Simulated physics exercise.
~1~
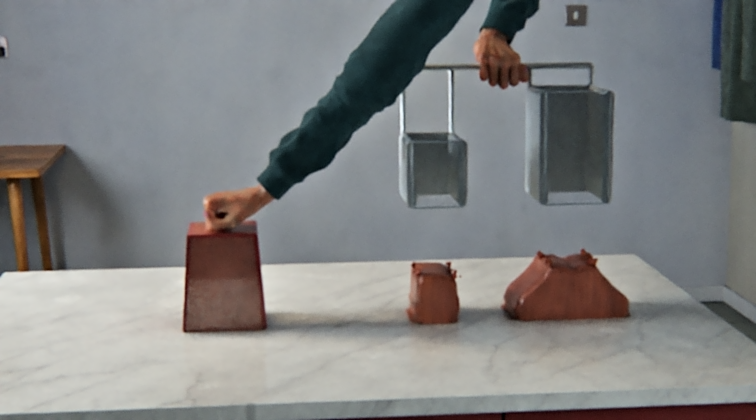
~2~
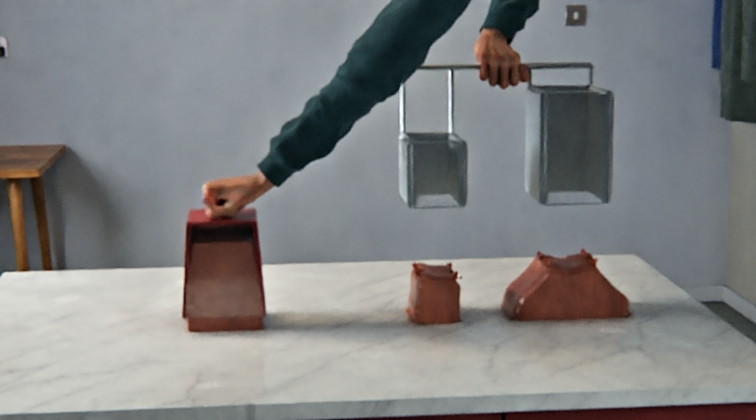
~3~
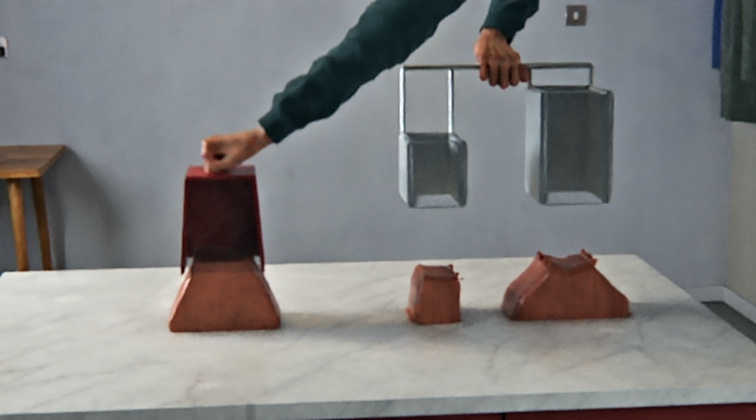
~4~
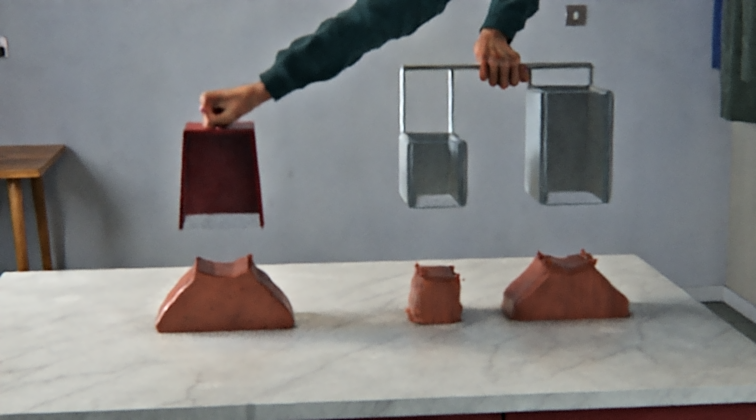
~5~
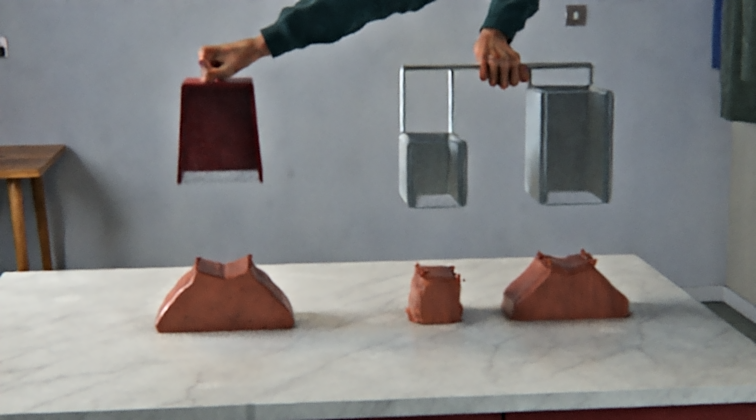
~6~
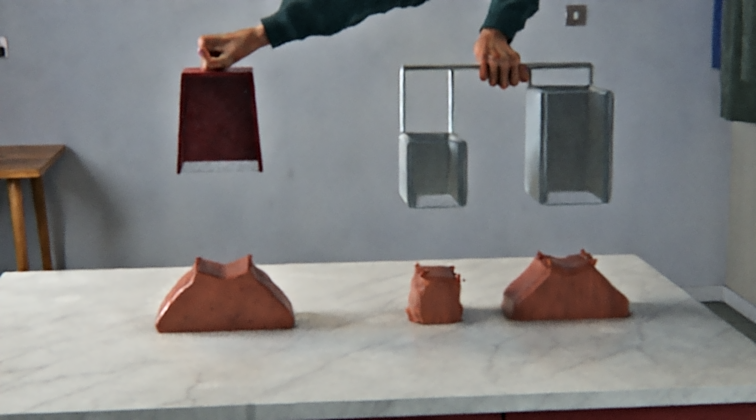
The clip opens on a pale marble-topped table, where a hand in a dark green sleeve grips an upside-down red tin at the left. Another hand holds a metal frame with two open grey containers above two small reddish clay blocks on the right. The left hand draws the tin straight up, and the clay emerges beneath it, slumping and spreading wider at the base. The tin comes clear and keeps rising, then slows. At the end it hangs above a squat clay mound with sloping sides and a notched top, clearly shorter than the tin.
